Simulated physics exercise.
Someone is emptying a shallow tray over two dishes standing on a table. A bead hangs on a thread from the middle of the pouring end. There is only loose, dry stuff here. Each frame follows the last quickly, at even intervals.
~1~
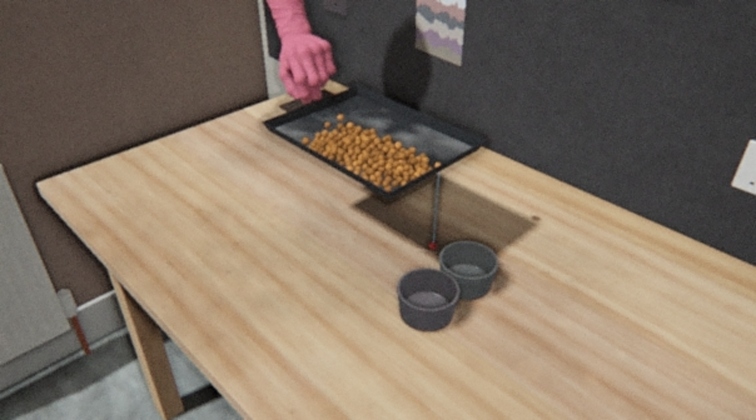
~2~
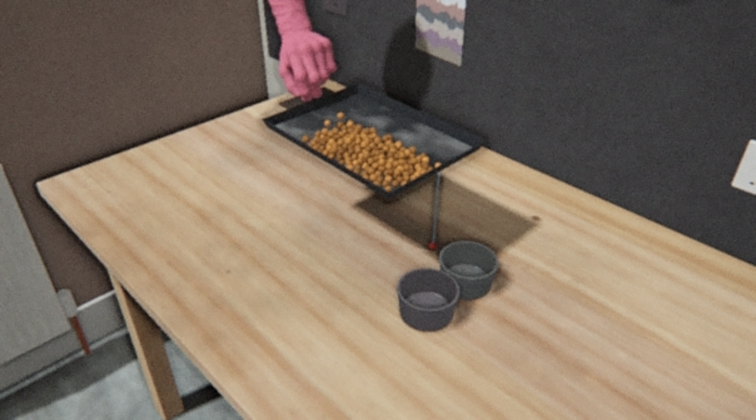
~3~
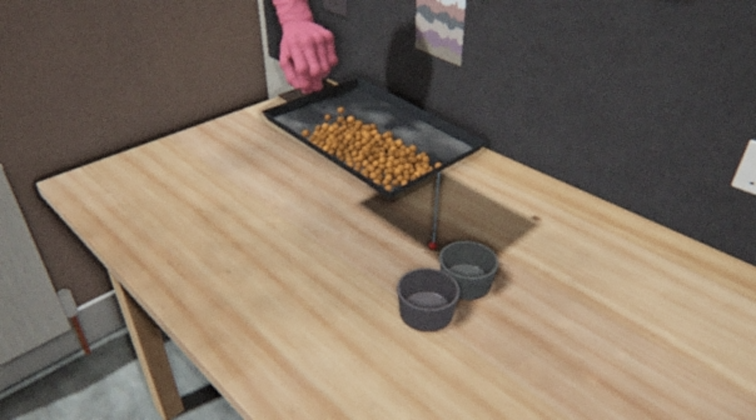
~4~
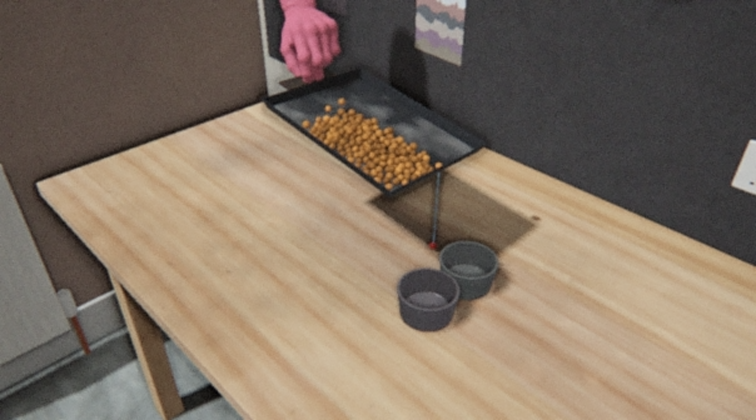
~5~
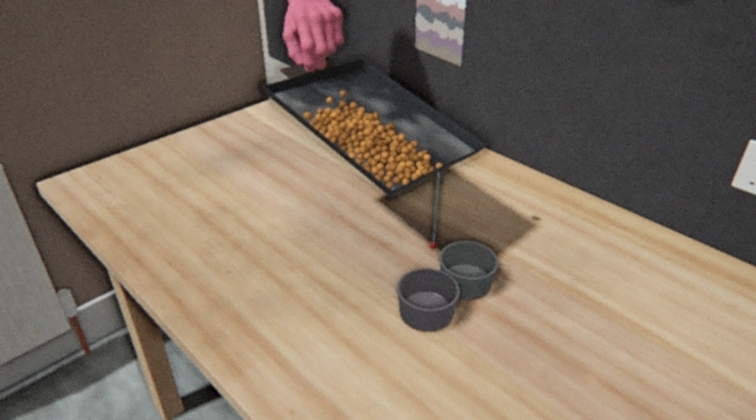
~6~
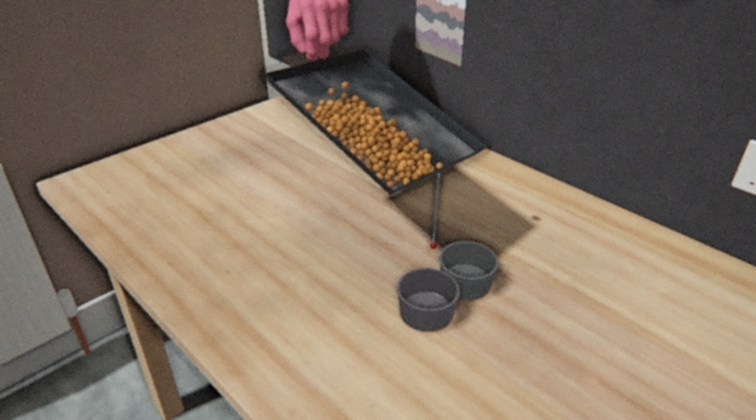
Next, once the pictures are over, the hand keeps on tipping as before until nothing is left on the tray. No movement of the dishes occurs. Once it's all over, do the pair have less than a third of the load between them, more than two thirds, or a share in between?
Most likely the dishes are going to collect a middle share, one to two thirds of the load.
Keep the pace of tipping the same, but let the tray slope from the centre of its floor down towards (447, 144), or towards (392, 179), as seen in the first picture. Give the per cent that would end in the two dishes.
About 20 and 40 per cent.
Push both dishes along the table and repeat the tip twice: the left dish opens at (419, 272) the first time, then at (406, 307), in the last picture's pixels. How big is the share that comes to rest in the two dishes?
Around 40 % followed by around 30 %.
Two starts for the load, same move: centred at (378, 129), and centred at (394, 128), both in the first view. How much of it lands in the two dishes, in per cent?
50 % and 50 %.
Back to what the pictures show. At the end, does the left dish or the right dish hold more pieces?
The victory goes to the right.
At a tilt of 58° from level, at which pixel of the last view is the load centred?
Near (437, 152).
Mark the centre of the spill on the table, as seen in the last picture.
Centre: Roughly (501, 260).
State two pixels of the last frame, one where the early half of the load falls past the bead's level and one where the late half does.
Initially about (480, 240); subsequently about (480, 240).
Just after the last frame, tray tipped steeply; almost all on the tray; just a few in the right dish; about a tenth in the air.
A moment on, tray tipped right over; roughly a quarter on the tray; about a tenth in the left dish; roughly a quarter in the right dish; roughly a quarter outside both; roughly a quarter in the air.
Further on, tray tipped past a quarter turn; about a tenth in the left dish; roughly half in the right dish; roughly half outside both; just a few in the air.
When it is over, tray tipped past a quarter turn; about a tenth in the left dish; roughly half in the right dish; roughly half outside both; just a few in the air.
